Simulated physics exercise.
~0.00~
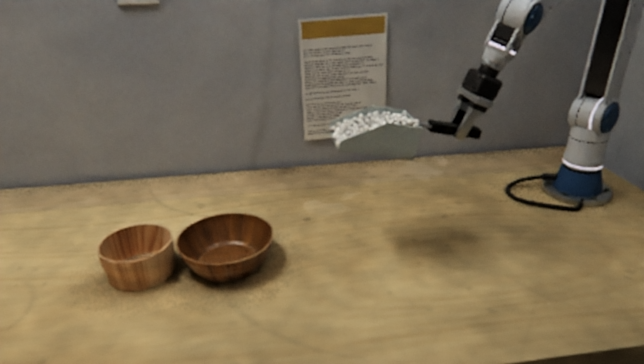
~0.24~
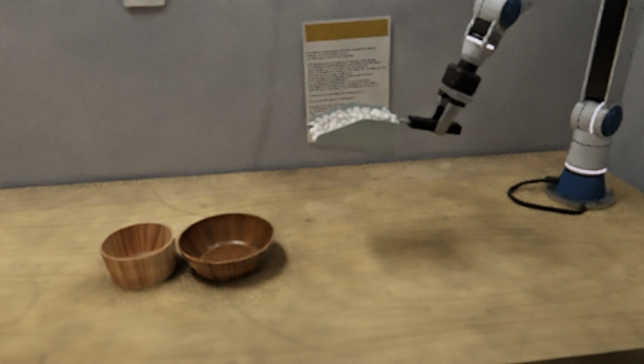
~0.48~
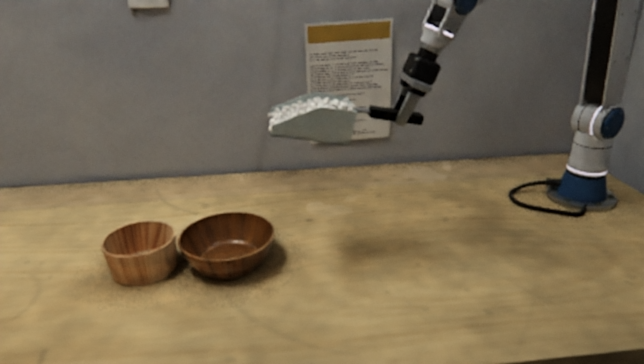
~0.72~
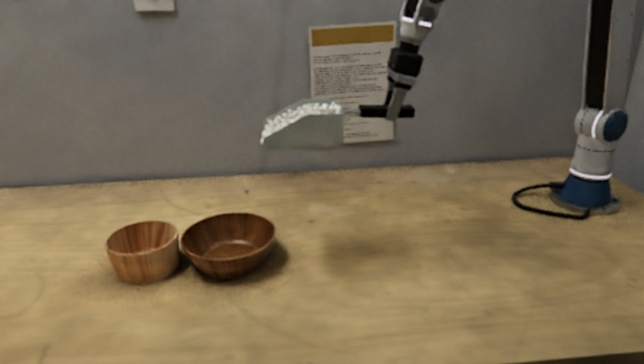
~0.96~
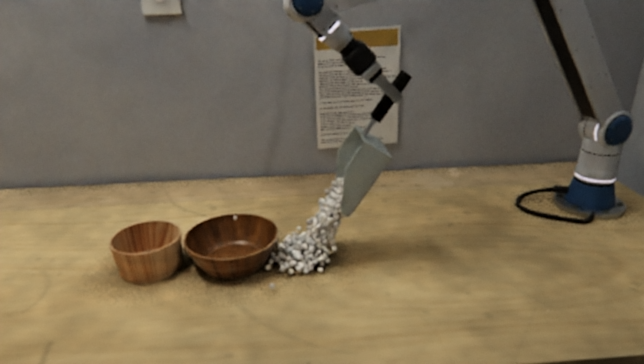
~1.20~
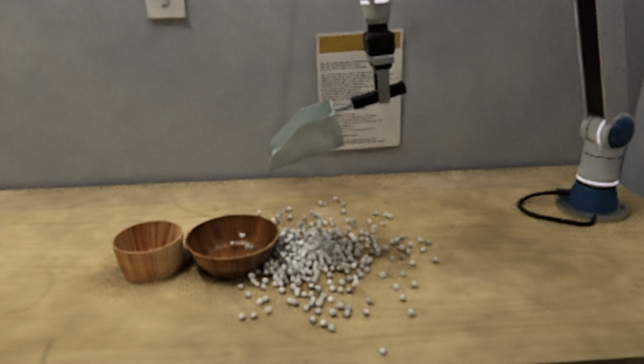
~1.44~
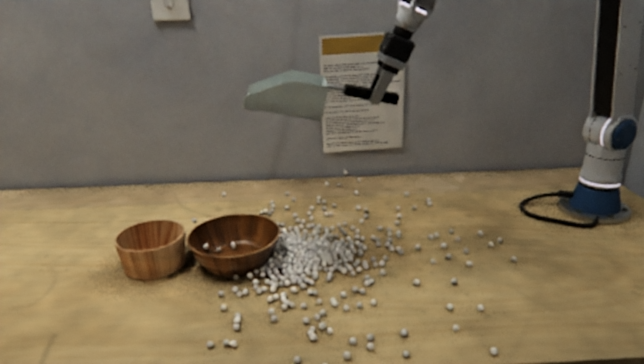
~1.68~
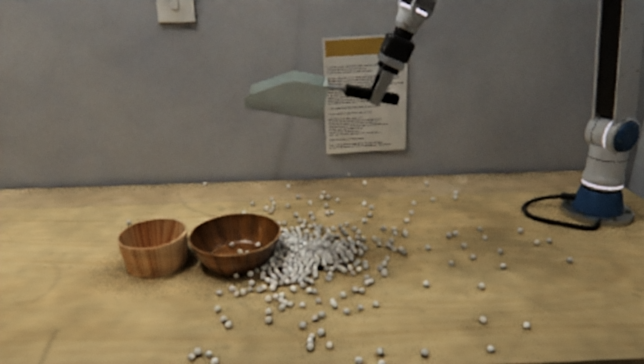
A robot arm on the right holds a pale grey-green scoop heaped with small whitish beads above a light wooden table, seen from the front and slightly above. Two brown wooden bowls stand side by side on the left, and a printed notice hangs on the grey wall behind. The arm carries the scoop left, then tips it steeply before it reaches the bowls. The beads pour onto the table just right of the darker, nearer bowl and scatter widely. The emptied scoop levels, rises and stops, leaving nearly all the beads on the table and only a few in that bowl.
